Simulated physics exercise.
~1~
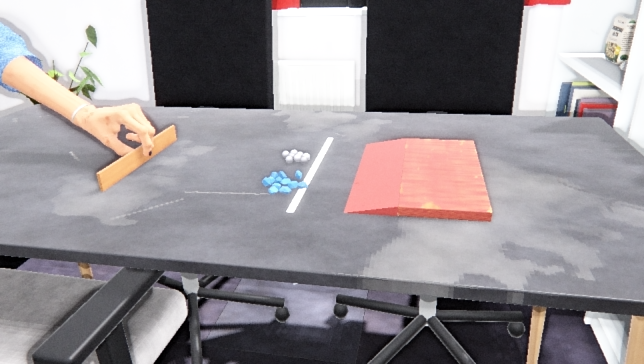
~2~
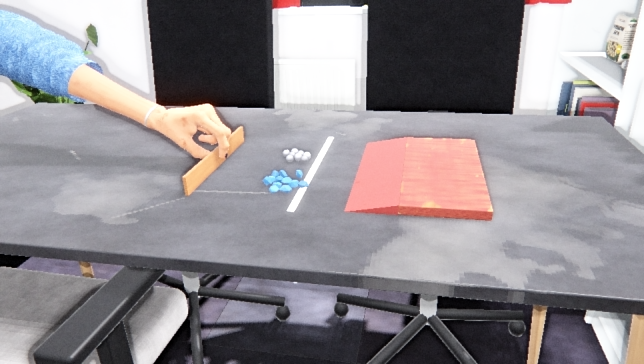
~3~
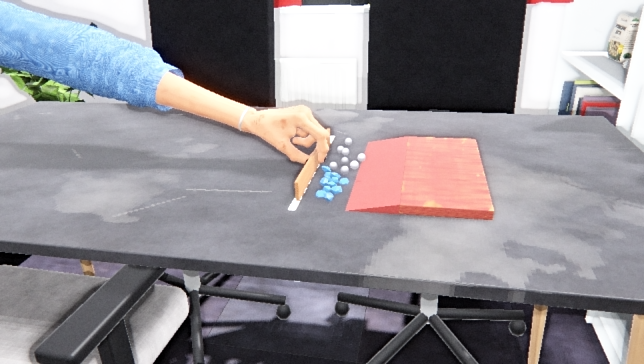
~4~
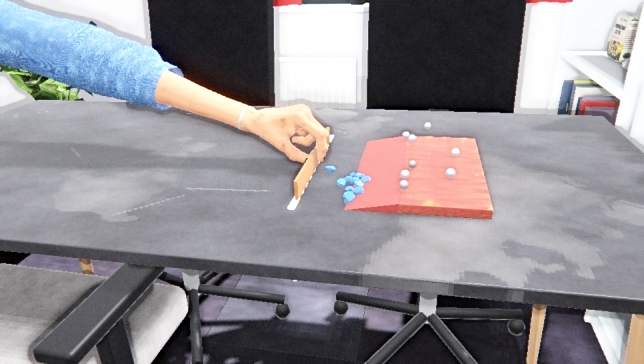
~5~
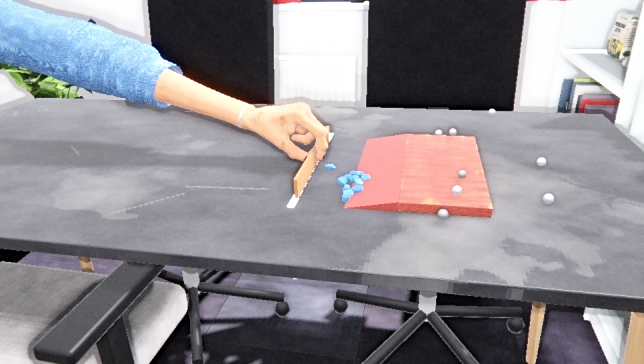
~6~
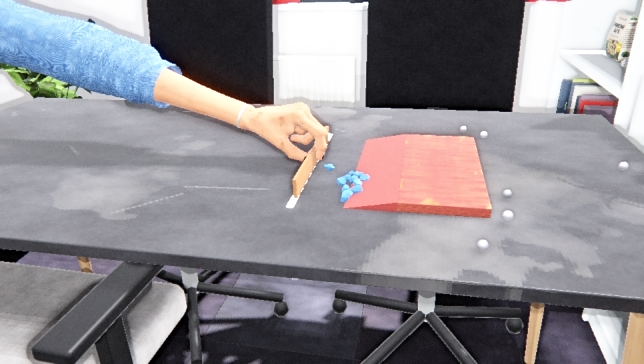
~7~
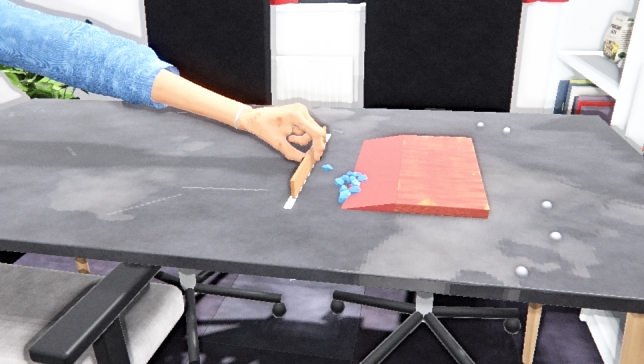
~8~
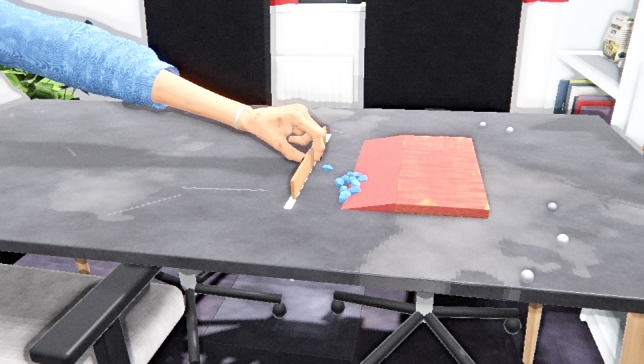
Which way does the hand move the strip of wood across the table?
The hand moves the strip of wood to the right, towards the red ramp.
